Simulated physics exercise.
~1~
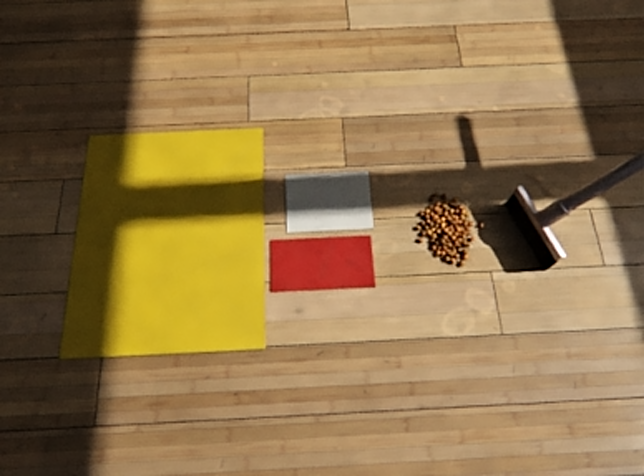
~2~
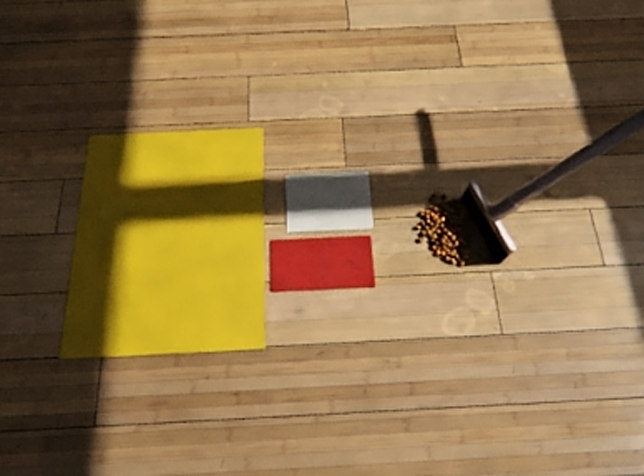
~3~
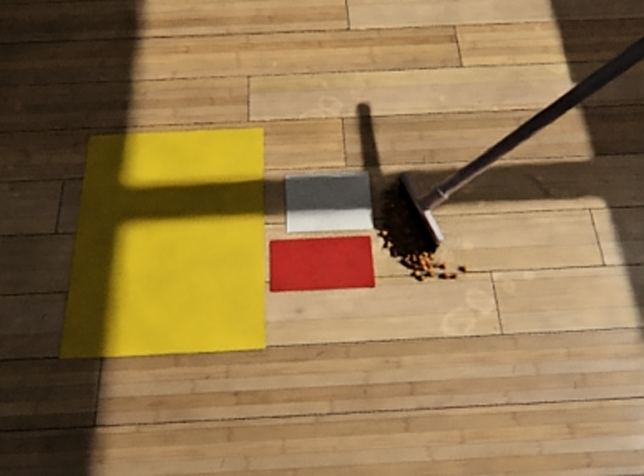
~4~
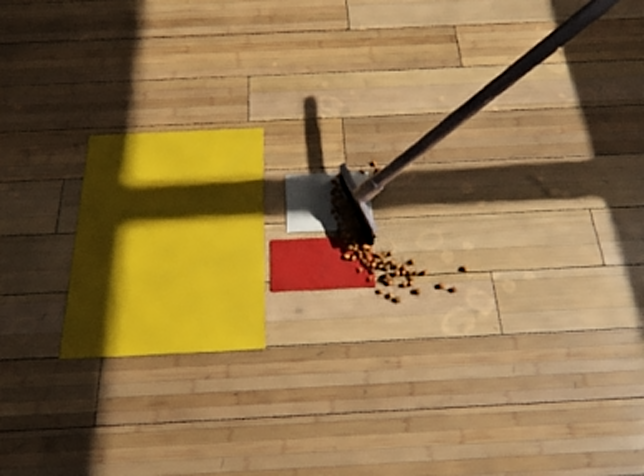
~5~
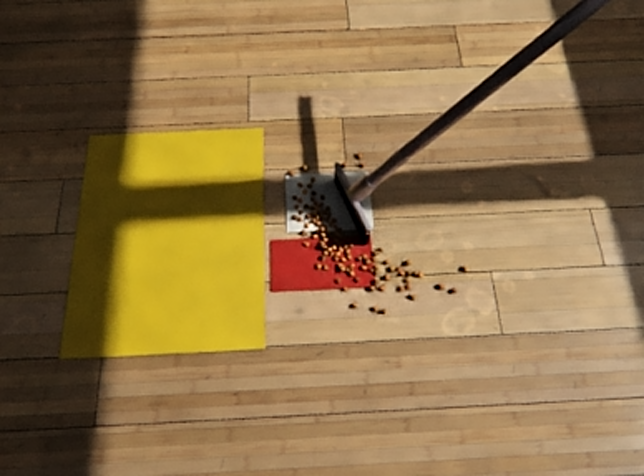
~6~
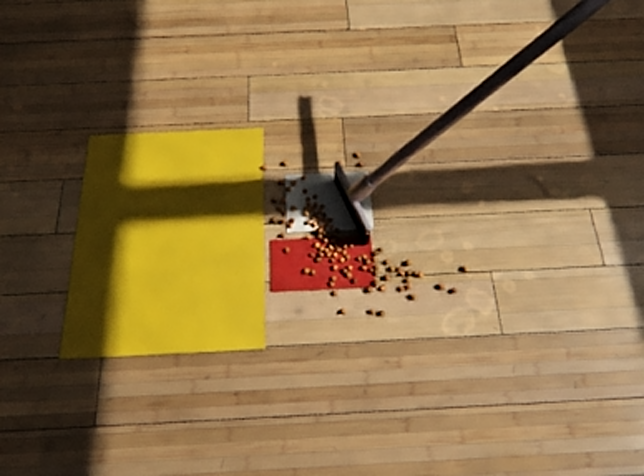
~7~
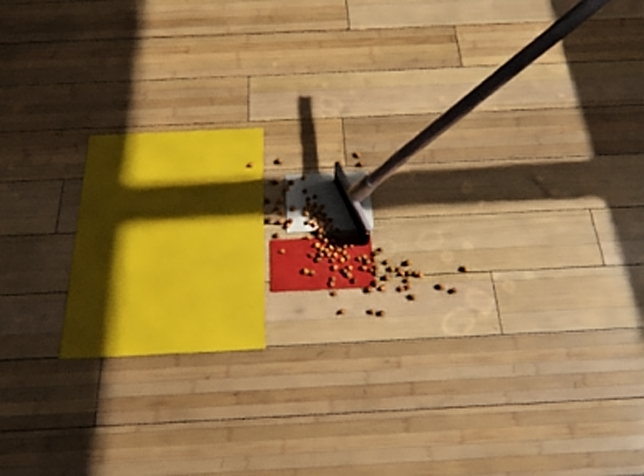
A long-handled squeegee moves left across a sunlit wooden floor toward a small heap of roasted chickpeas, with yellow, white and red sheets lying beyond. Its blade meets the heap and pushes it left, and some pieces slip past the lower end and trail behind. The blade carries the rest onto the white and red sheets, then comes to a stop. Freed pieces scatter ahead of it, a few rolling to the yellow sheet's edge. At the end the squeegee stands still, with chickpeas strewn over the red and white sheets and the bare boards nearby.
